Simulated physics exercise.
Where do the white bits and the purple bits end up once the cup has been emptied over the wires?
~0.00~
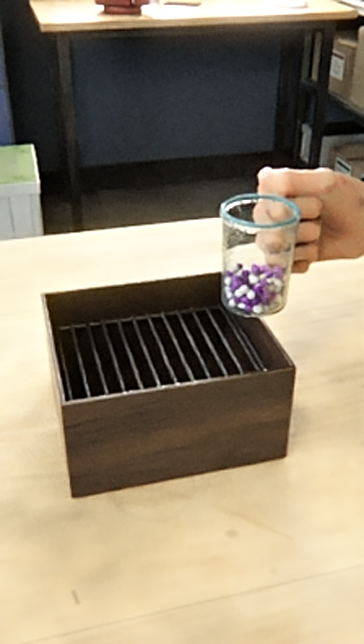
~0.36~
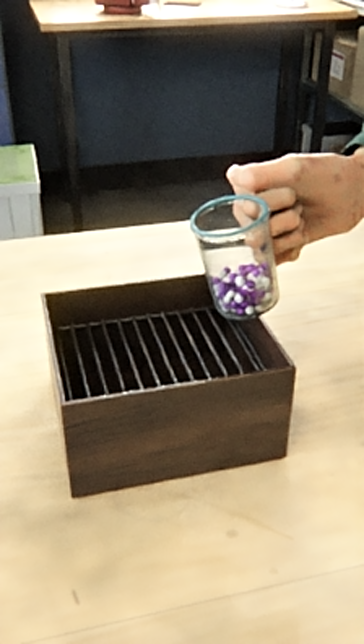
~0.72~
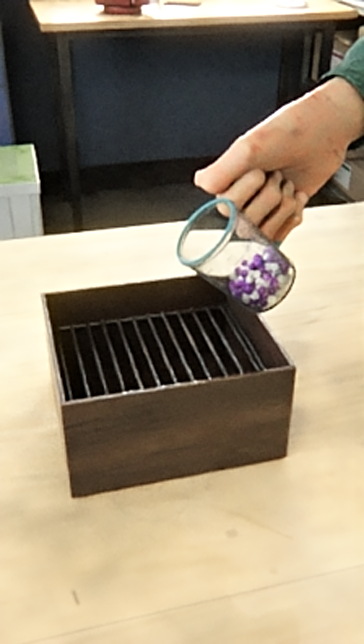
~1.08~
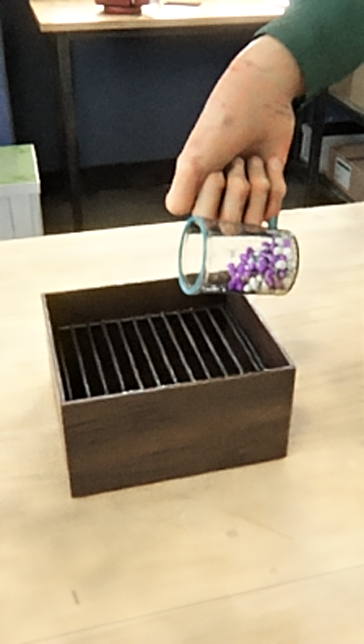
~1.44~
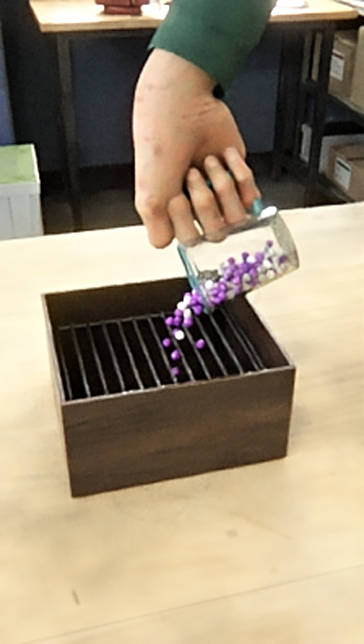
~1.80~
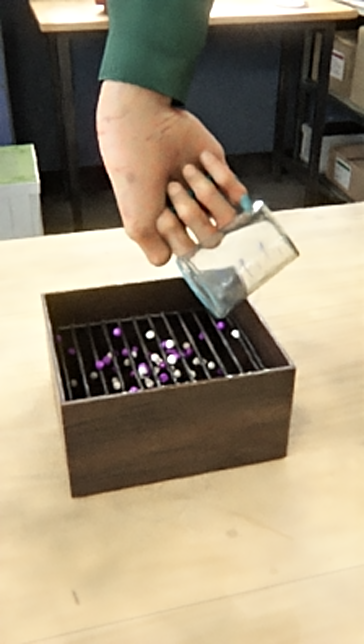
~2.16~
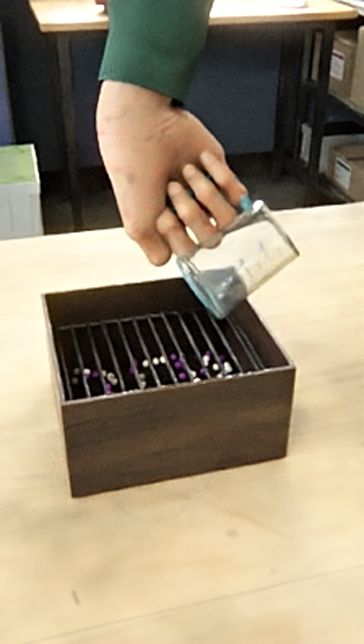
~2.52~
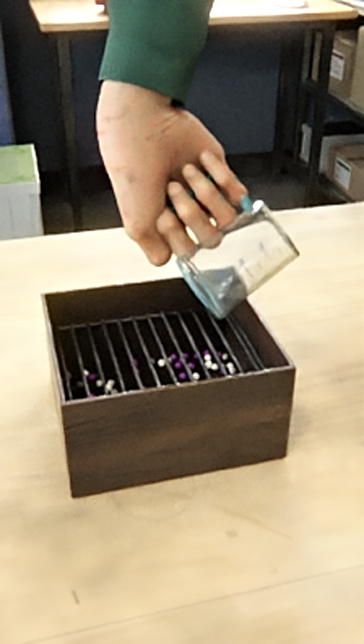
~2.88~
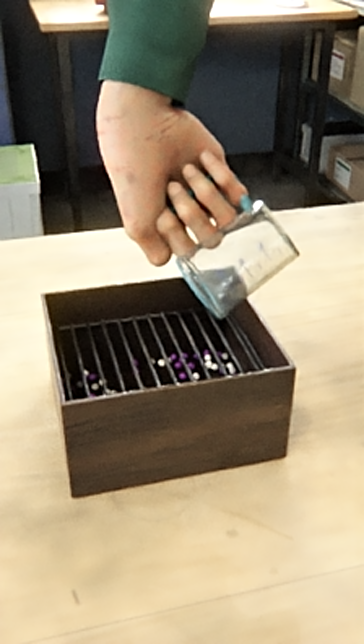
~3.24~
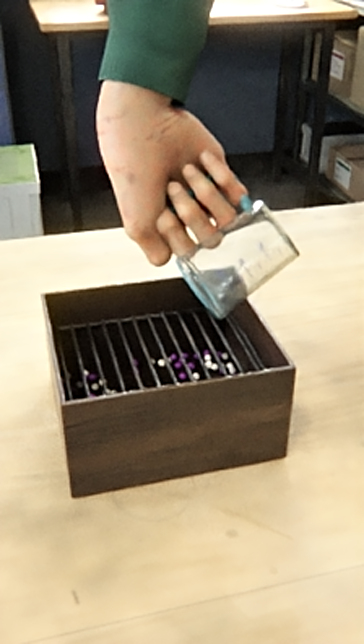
Both the white bits and the purple bits slip between the wires and end up under the rack, inside the box.
